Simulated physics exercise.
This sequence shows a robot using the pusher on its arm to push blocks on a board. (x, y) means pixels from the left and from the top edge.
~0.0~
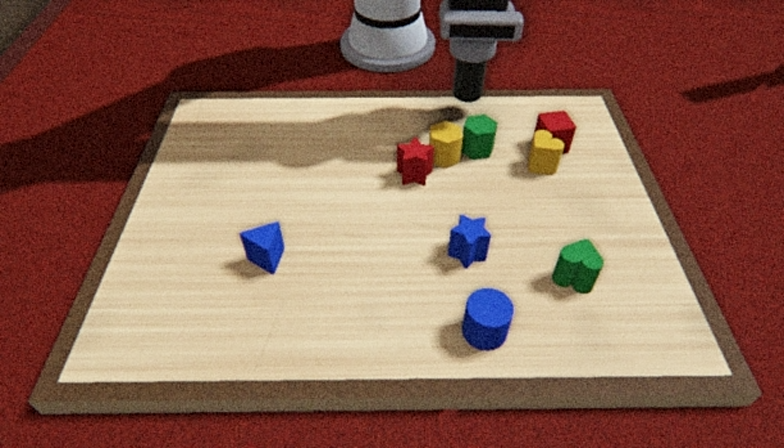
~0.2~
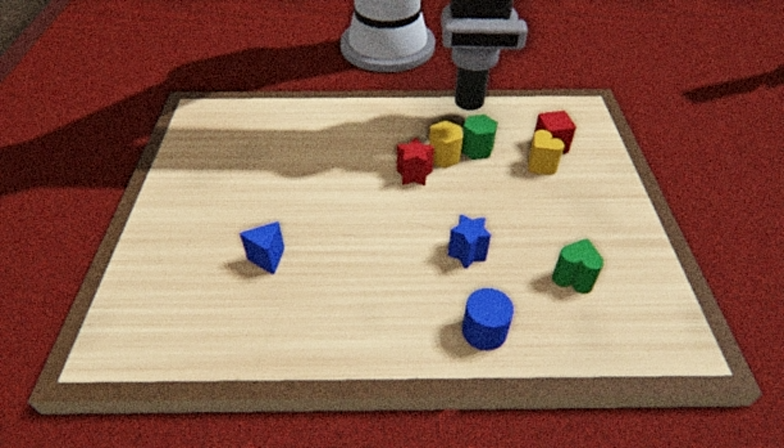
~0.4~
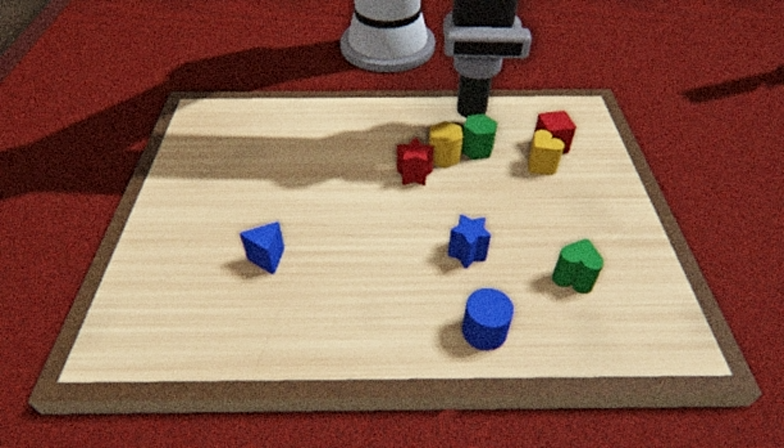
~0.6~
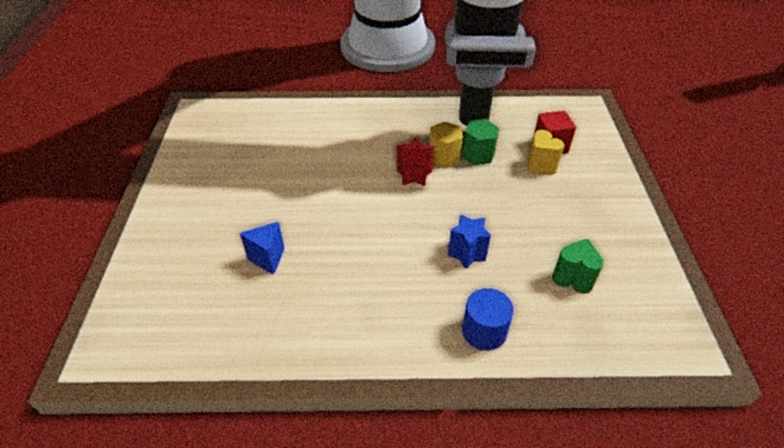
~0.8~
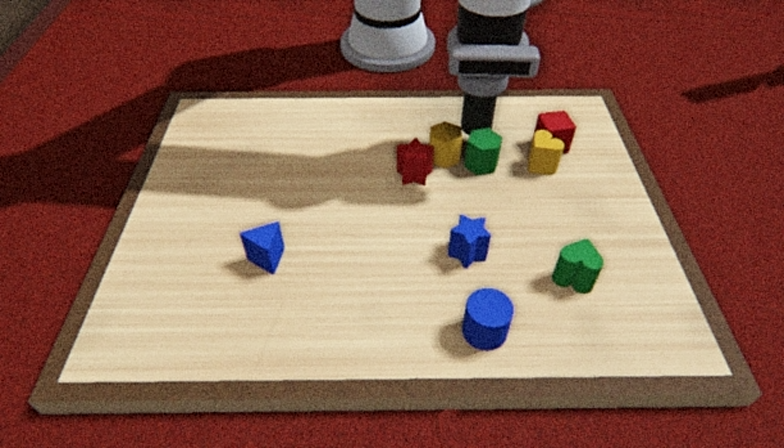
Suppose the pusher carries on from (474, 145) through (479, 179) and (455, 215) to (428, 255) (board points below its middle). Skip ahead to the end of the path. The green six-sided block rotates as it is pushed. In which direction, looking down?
Verdict: Counterclockwise.
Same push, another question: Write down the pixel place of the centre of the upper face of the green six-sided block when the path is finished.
It sits at (494, 201).
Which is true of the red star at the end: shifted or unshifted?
Once the path is done, it remains where it sat before.
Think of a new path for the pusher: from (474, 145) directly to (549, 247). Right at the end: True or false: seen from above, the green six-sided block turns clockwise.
True
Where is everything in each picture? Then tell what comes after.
In the first picture, pusher tip (467, 95); block tops, red star (415, 149); yellow six-sided block (446, 131); blue star (472, 227); green six-sided block (481, 123).
In the second picture, pusher (469, 103); blocks unchanged.
In the third picture, pusher (471, 111); blocks unchanged.
In the fourth picture, pusher (474, 120); green six-sided block (483, 129).
In the fifth picture, pusher (476, 129); red star (415, 149); yellow six-sided block (446, 131); blue star (472, 227); green six-sided block (485, 138).
On the path given first. One third of the way, pusher (481, 164); green six-sided block (495, 176).
Two thirds of the way, pusher (457, 199); green six-sided block (494, 201), turned 95° anticlockwise.
At the end, pusher (429, 239); red star in place; yellow six-sided block in place; blue star (470, 238), turned 55° anticlockwise; green six-sided block (494, 201), turned 95° anticlockwise.
